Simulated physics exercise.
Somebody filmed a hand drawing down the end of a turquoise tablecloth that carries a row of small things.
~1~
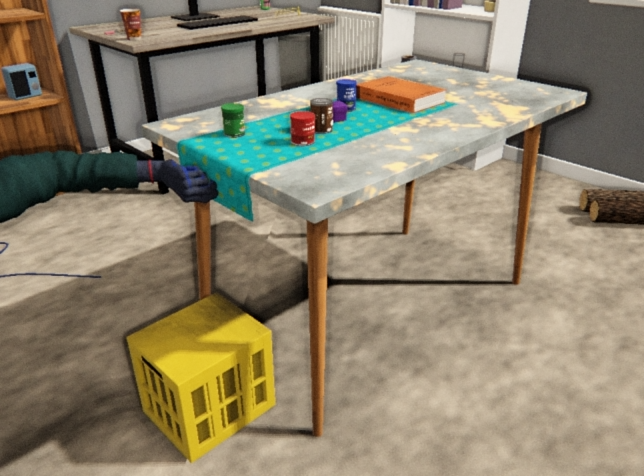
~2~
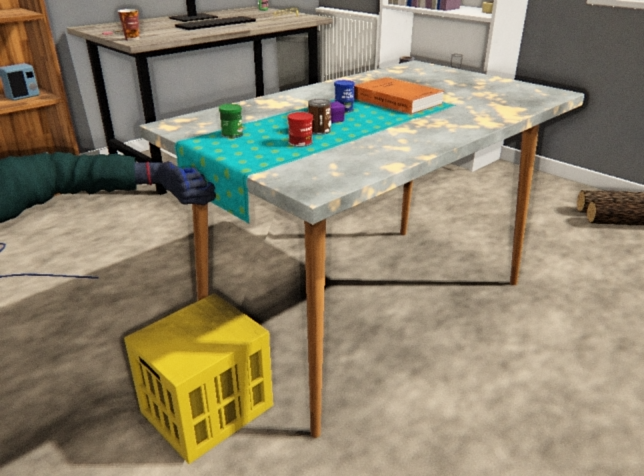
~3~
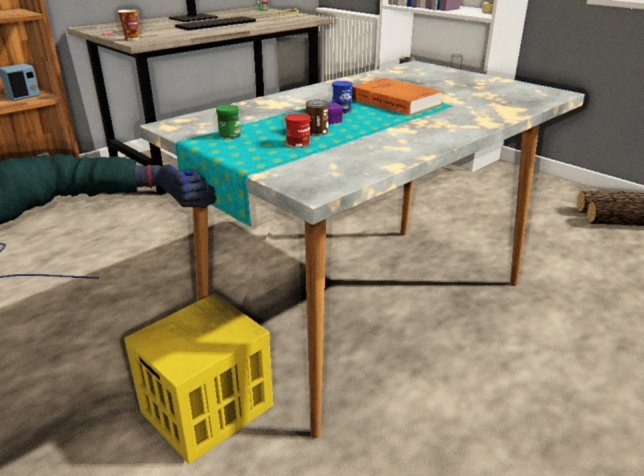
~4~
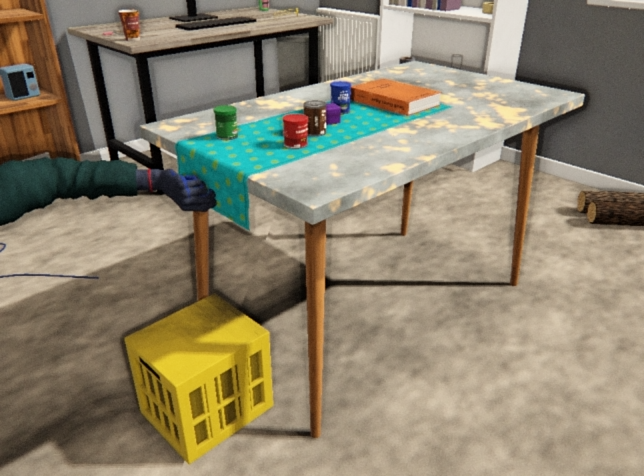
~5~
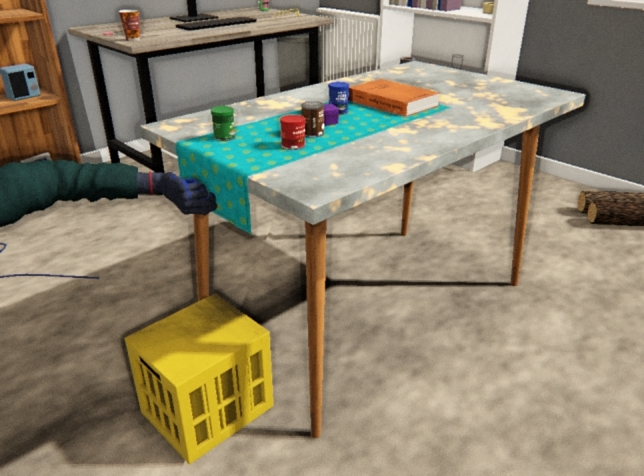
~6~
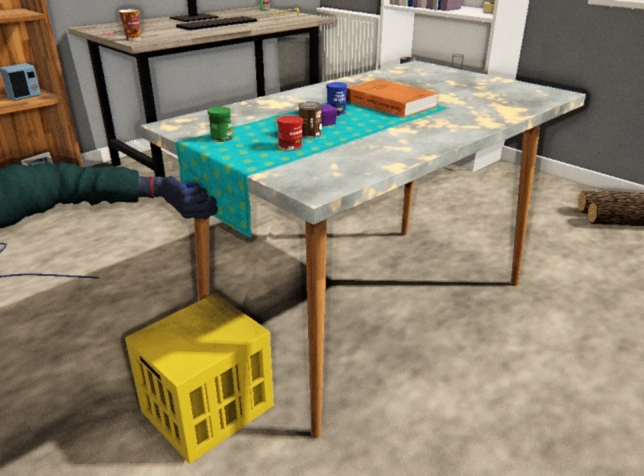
A gloved hand slowly tugged the turquoise cloth a little way down over the table's left end, and the cans, purple object and orange book on it shifted slightly left, above a still yellow crate.
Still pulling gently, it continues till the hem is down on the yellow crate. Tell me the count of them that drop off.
The count is three.
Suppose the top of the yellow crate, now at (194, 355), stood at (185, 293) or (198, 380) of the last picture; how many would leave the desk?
Counts: 1, 4.
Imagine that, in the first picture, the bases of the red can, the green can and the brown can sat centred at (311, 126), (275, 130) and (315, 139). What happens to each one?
Here's how it goes: The red can leaves the top, the green can leaves the top and the brown can leaves the top.
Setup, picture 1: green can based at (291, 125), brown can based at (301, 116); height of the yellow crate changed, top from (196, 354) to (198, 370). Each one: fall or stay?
Green can: Off. Brown can: Off.
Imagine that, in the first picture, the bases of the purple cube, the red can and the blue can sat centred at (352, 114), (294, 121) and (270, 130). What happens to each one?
The purple cube does not fall, the red can is carried off, the blue can is carried off.
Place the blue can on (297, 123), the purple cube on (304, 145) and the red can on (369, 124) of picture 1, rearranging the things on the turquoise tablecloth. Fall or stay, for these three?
The blue can will end up down, the purple cube will end up down, and the red can will stay where it is.
Soon after, hem near (217, 256); all still up.
After that, hem near (219, 288); green can and red can gone.
And then, hem on the crate; green can, red can and brown can gone.
In the end, hem on the crate; green can, red can and brown can gone. The desk loses three.
